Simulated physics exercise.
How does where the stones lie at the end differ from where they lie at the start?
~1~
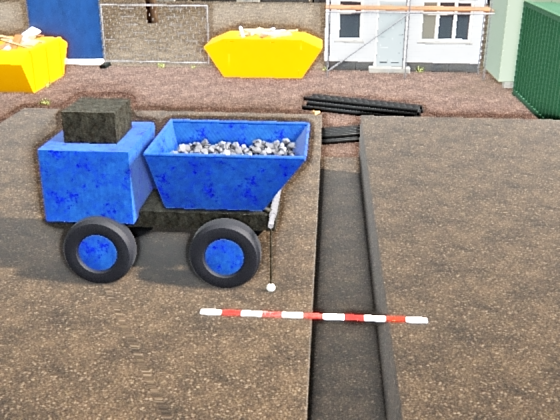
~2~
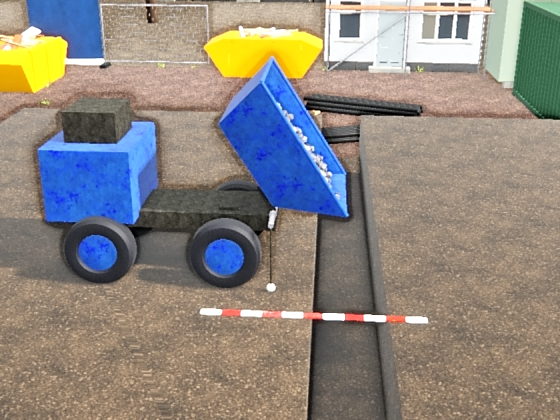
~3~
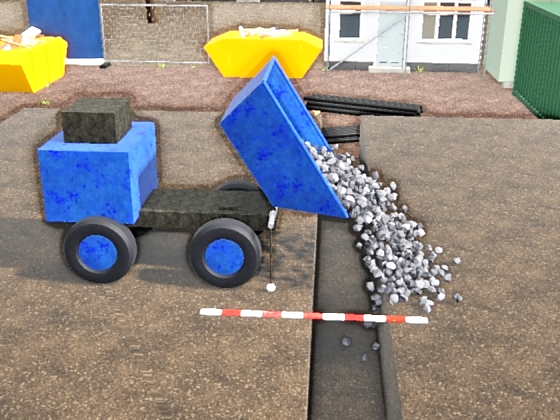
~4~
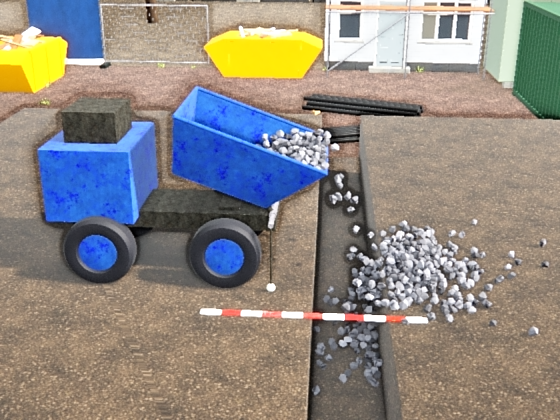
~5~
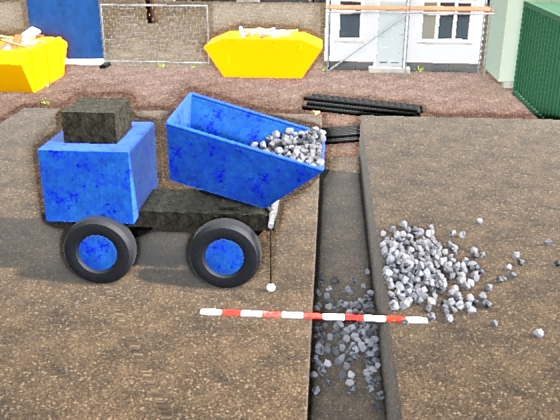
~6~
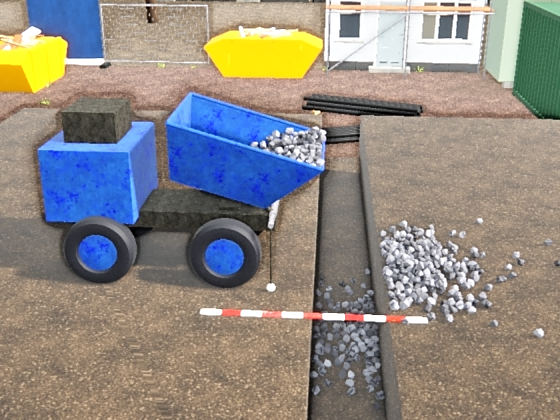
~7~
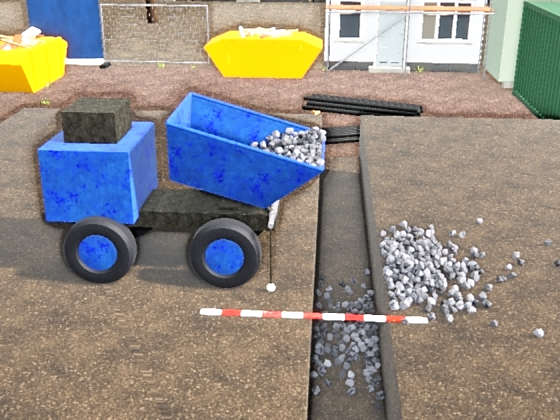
At the start the stones are all together in the blue skip. By the end they are spread further right and lower down, with some still in the skip, some in the trench and some on the ground beyond it.
